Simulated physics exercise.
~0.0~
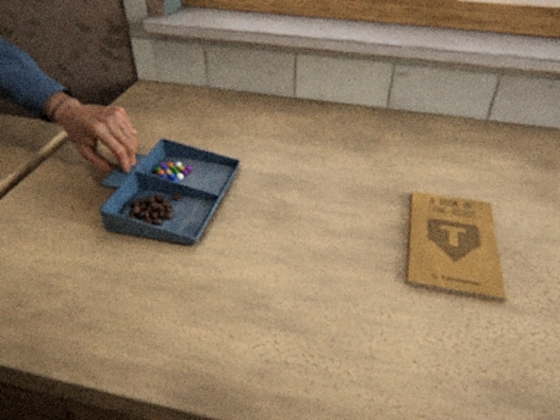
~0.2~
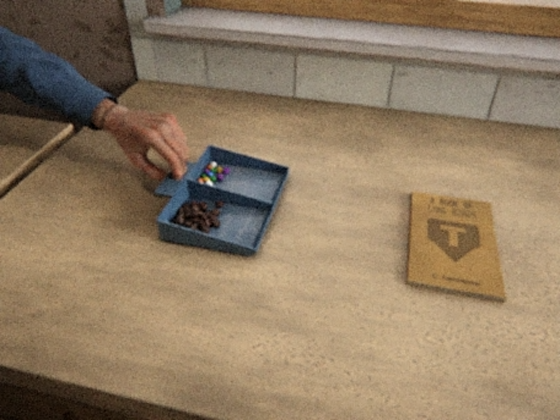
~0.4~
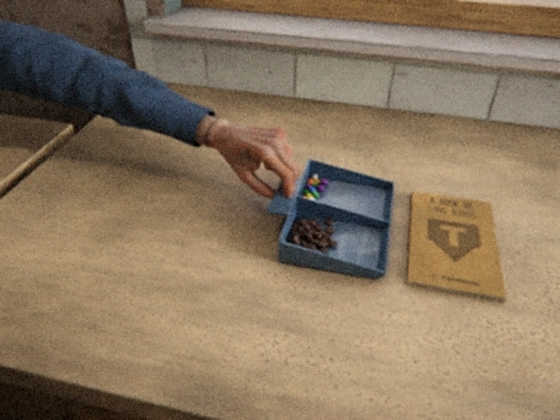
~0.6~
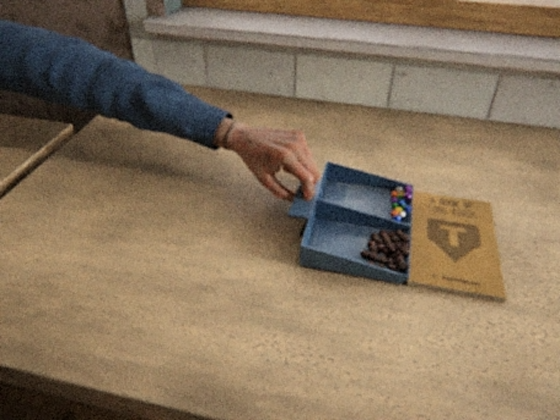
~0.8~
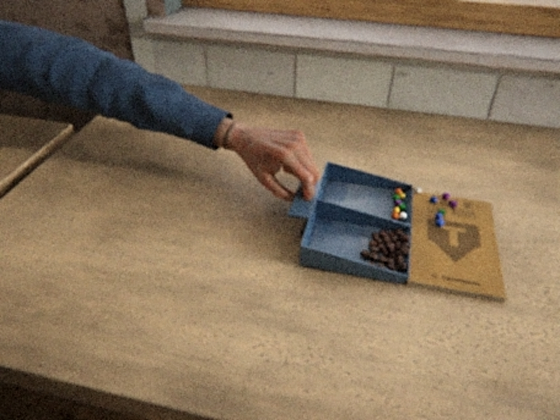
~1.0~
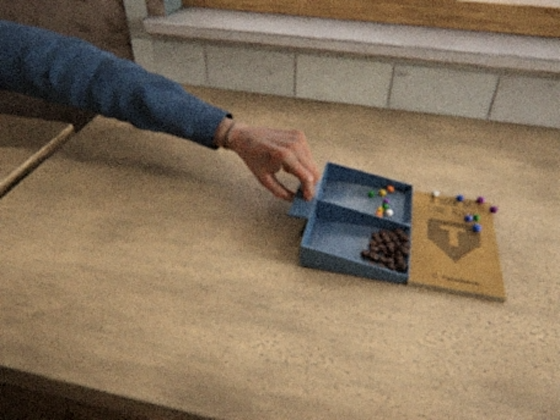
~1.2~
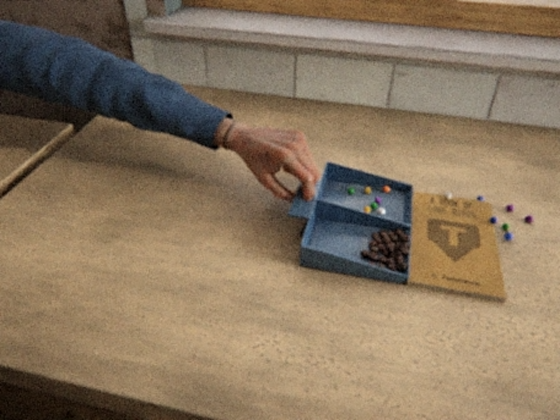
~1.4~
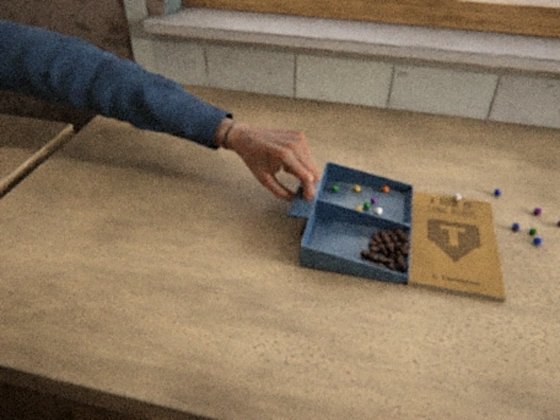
Blue divided tray pushed right by a hand stops against a thin book, colourful beads spilling over it while brown pieces stay inside.
